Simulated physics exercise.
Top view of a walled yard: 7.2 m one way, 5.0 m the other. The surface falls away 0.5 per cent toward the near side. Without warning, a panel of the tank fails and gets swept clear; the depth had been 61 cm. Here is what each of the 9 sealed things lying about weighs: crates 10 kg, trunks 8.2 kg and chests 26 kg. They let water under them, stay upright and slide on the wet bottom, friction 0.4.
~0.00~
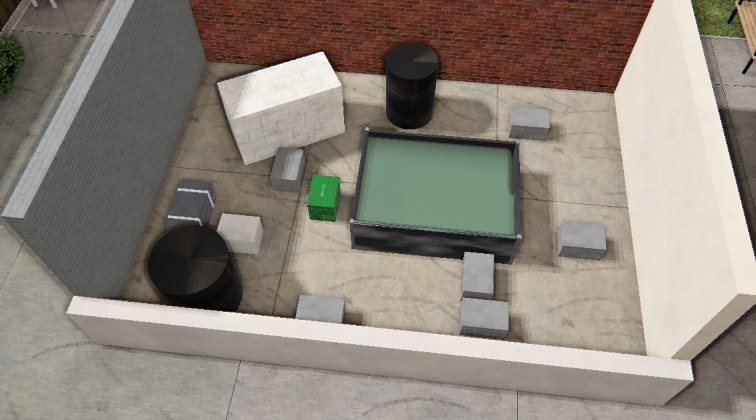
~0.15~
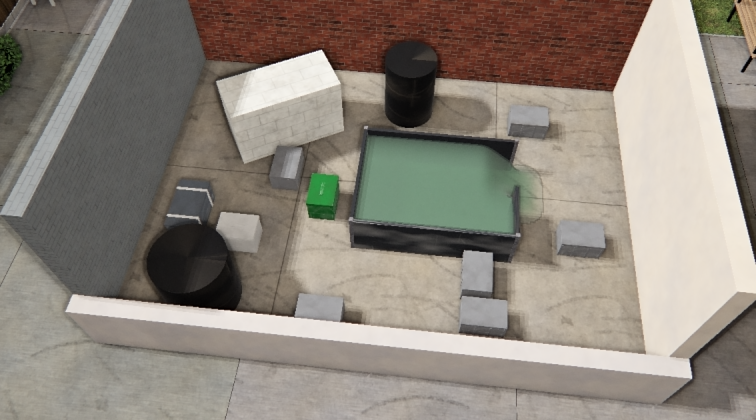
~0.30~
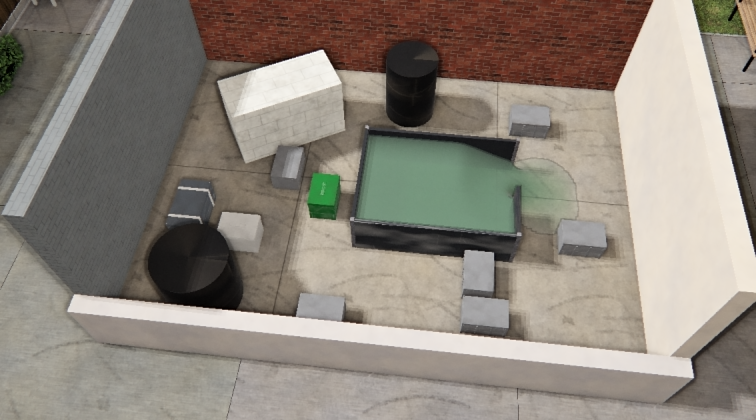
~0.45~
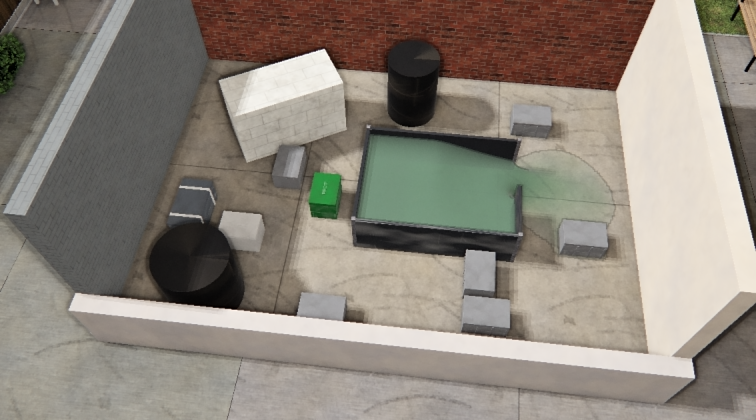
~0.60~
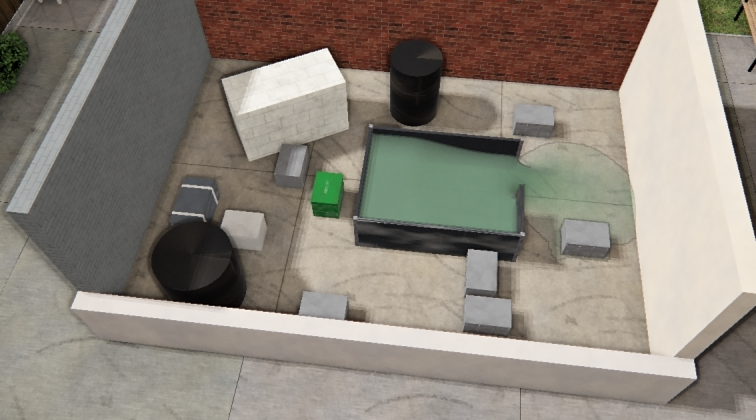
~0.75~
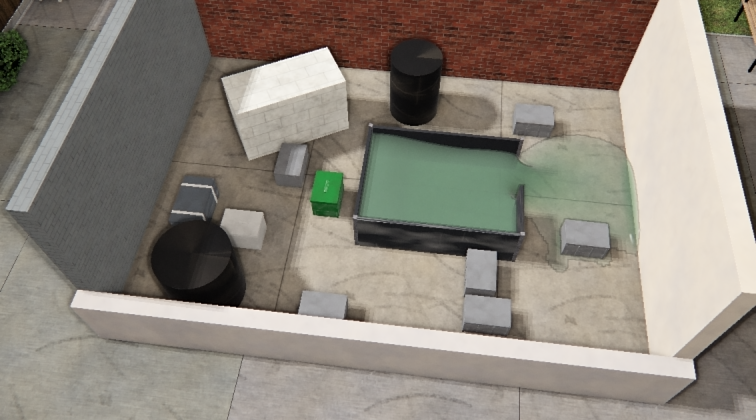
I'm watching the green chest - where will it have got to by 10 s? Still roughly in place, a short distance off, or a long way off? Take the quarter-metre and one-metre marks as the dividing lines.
Essentially unmoved.
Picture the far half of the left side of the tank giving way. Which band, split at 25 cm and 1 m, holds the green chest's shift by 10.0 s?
Afterwards the green chest glides a modest way.
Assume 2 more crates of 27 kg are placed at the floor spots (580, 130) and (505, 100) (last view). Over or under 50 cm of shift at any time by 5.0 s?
So it goes across the line, then across the line.
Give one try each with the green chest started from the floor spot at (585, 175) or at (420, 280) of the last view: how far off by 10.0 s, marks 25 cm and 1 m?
Swept far; nearly still.
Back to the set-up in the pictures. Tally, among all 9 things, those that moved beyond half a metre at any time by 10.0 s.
Answer: 7.
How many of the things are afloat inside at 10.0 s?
The count is 6.
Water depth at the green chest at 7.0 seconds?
About 3 cm.
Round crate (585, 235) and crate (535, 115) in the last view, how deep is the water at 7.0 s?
Depth approx. 4 cm / 6 cm.
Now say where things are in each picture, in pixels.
The first frame shows the green chest at (323, 191), on the bottom; water covers 3.4 m2; 0 of 9 have shifted.
The second frame shows the green chest at (323, 189), on the bottom; water covers 3.9 m2; 0 of 9 have shifted.
The third frame shows the green chest at (324, 189), on the bottom; 4.6 m2 under water; 0 of 9 have shifted.
The fourth frame shows the green chest at (325, 188) rests on the ground; water covers 5.4 m2; 0 of 9 have shifted.
The fifth frame shows the green chest at (327, 187), on the bottom; 6.2 m2 under water; 0 of 9 have shifted.
The sixth frame shows the green chest at (327, 187) rests on the ground; water covers 6.7 m2; 0 of 9 have shifted.
After 2.0 s the green chest is near (327, 187), 0.0 m from its start, aground; 0 afloat.
After 4.5 s the green chest is near (327, 187), 0.0 m from its start, aground; 0 afloat.
After 7.0 s the green chest is near (327, 187), 0.0 m from its start, aground; 5 afloat.
After 10.0 s the green chest is near (327, 186), 0.0 m from its start, aground; 6 afloat.
